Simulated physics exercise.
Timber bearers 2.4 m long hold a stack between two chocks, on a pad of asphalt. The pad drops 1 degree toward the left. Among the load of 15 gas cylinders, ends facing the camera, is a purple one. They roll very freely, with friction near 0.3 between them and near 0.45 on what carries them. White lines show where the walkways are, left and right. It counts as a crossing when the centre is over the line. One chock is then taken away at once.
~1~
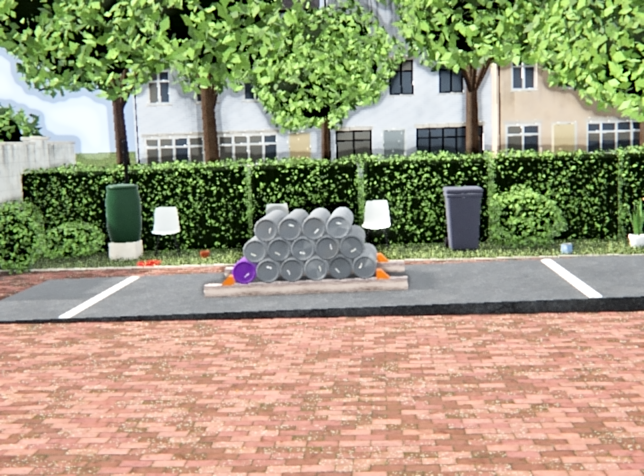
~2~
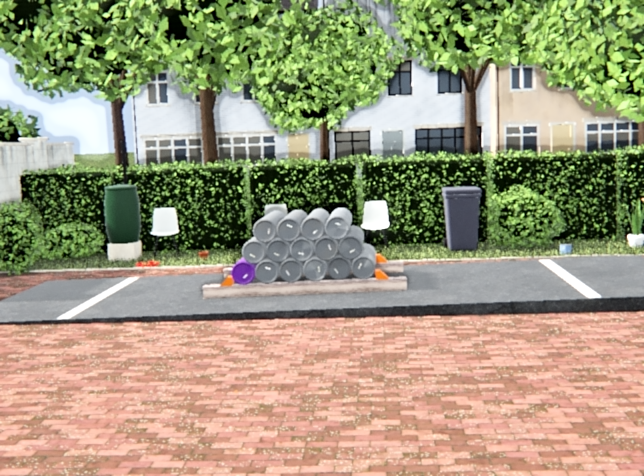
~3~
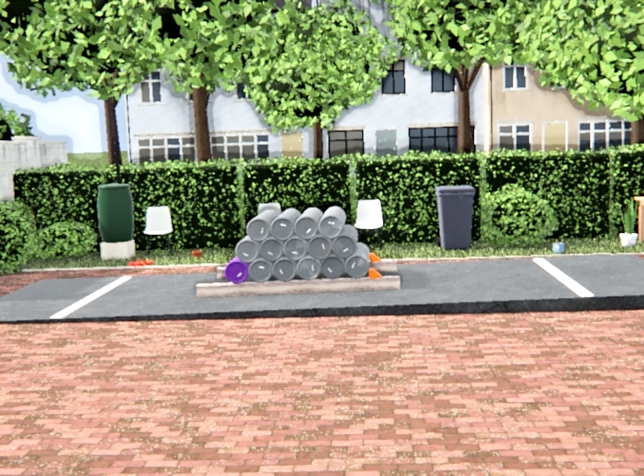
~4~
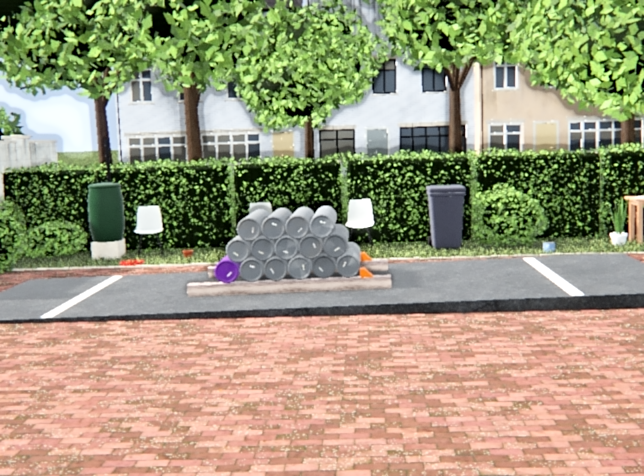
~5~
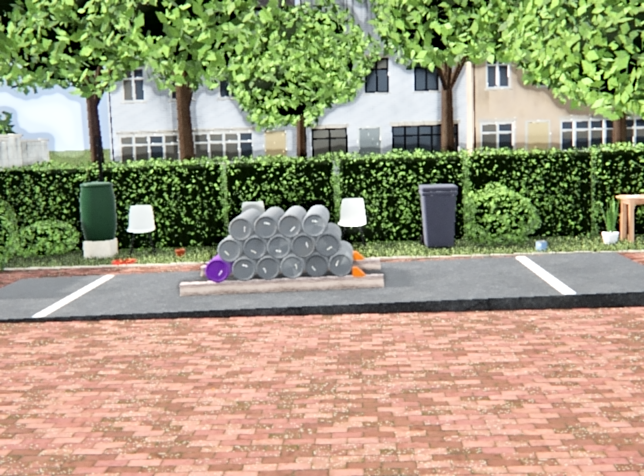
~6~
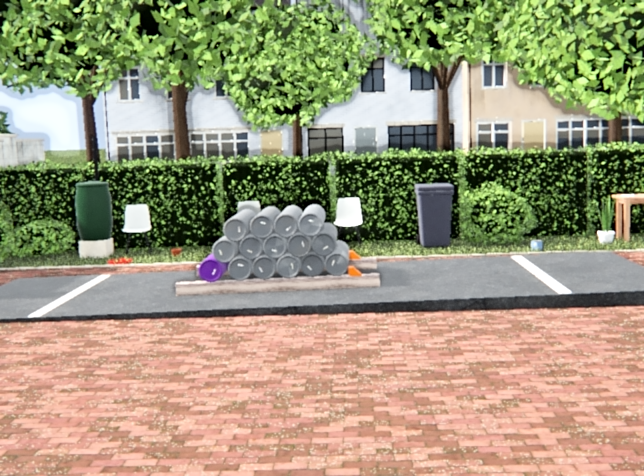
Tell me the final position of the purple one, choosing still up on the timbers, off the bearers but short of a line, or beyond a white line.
Beyond a white line.
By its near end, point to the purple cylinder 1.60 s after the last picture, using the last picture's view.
Around pixel (115, 287).
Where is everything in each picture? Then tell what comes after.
Purple (244, 272); both chocks in; lines at (90, 302) and (577, 283); the pad slopes 1° down to the left; 6 of the 15 form the bottom row, in the first frame.
Purple (243, 273), in the second frame.
Purple (236, 272); left chock gone, in the third frame.
Purple (227, 272), in the fourth frame.
Purple (217, 271), in the fifth frame.
Purple (210, 270); lines at (60, 301) and (547, 279), in the sixth frame.
Then, 0.7 s past the sixth picture, purple is off the bearers, 135 cm short of the left line, rolling left; 0 of 15 have crossed.
Then, 1.6 s past the sixth picture, purple is off the bearers, 65 cm short of the left line, rolling left; 0 of 15 have crossed.
Then, 2.6 s past the sixth picture, purple is past the left line; 1 of 15 has crossed.
Finally (10.3 s after the last picture), purple is past the left line; 10 of 15 have crossed.
